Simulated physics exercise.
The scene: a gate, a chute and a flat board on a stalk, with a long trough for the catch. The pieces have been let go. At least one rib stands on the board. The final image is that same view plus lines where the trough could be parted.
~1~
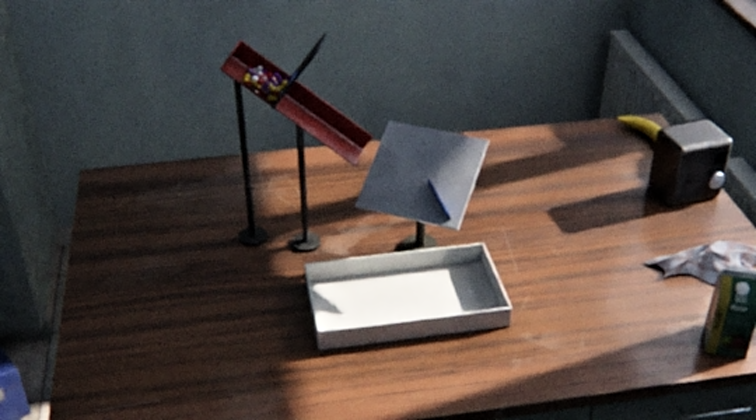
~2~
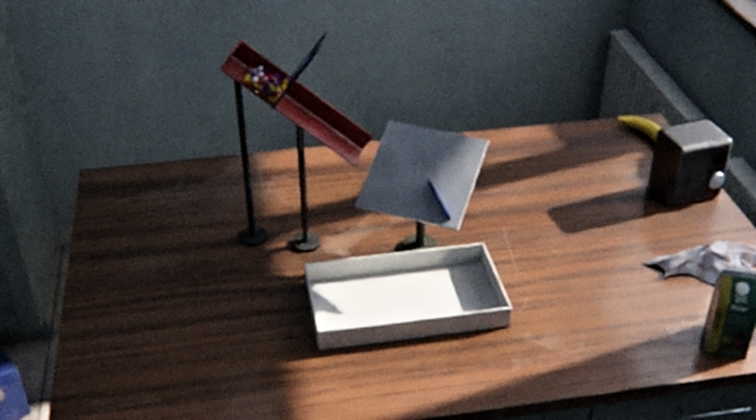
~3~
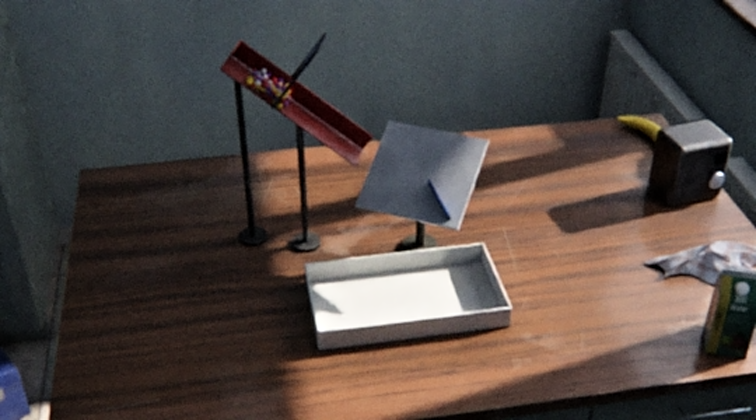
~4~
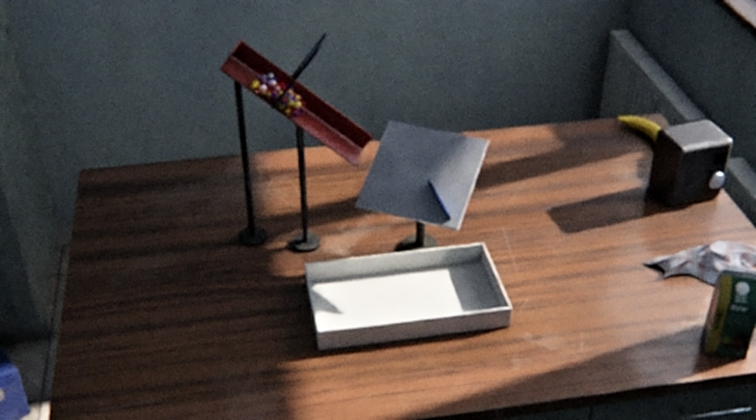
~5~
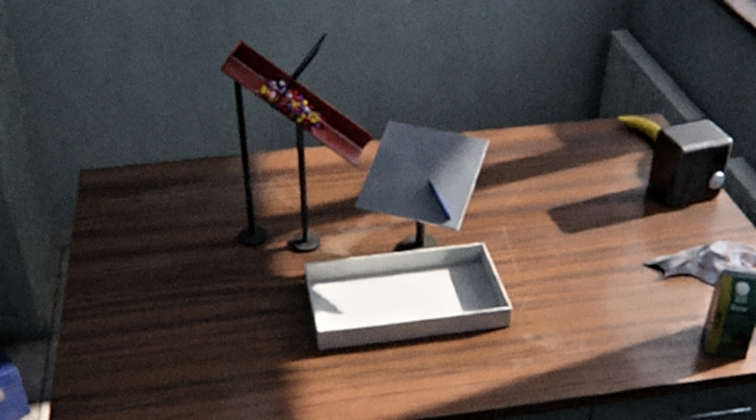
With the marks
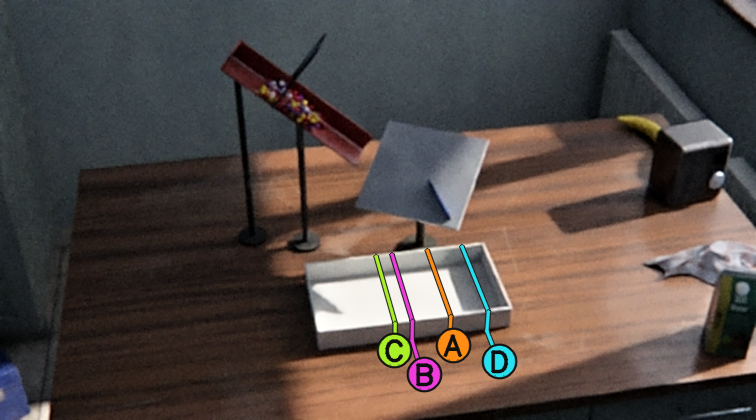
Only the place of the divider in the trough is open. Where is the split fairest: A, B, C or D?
The answer is line A.
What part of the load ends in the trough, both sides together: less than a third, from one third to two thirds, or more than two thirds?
About that: More than two thirds.
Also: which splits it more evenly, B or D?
B.
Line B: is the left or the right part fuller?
The right side.
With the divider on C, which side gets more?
More lands on the right.
On the marked copy, line A crosses the front rim at (450, 315); line B crosses the front rim at (412, 320); line C crosses the front rim at (394, 322); line D crosses the front rim at (488, 310).
If A is chosen, of what is caught, about half on the left of the divider, about half on the right.
If B is chosen, of what is caught, about a quarter on the left of the divider, most on the right.
If C is chosen, of what is caught, a small part on the left of the divider, most on the right.
If D is chosen, of what is caught, all on the left of the divider, none on the right.
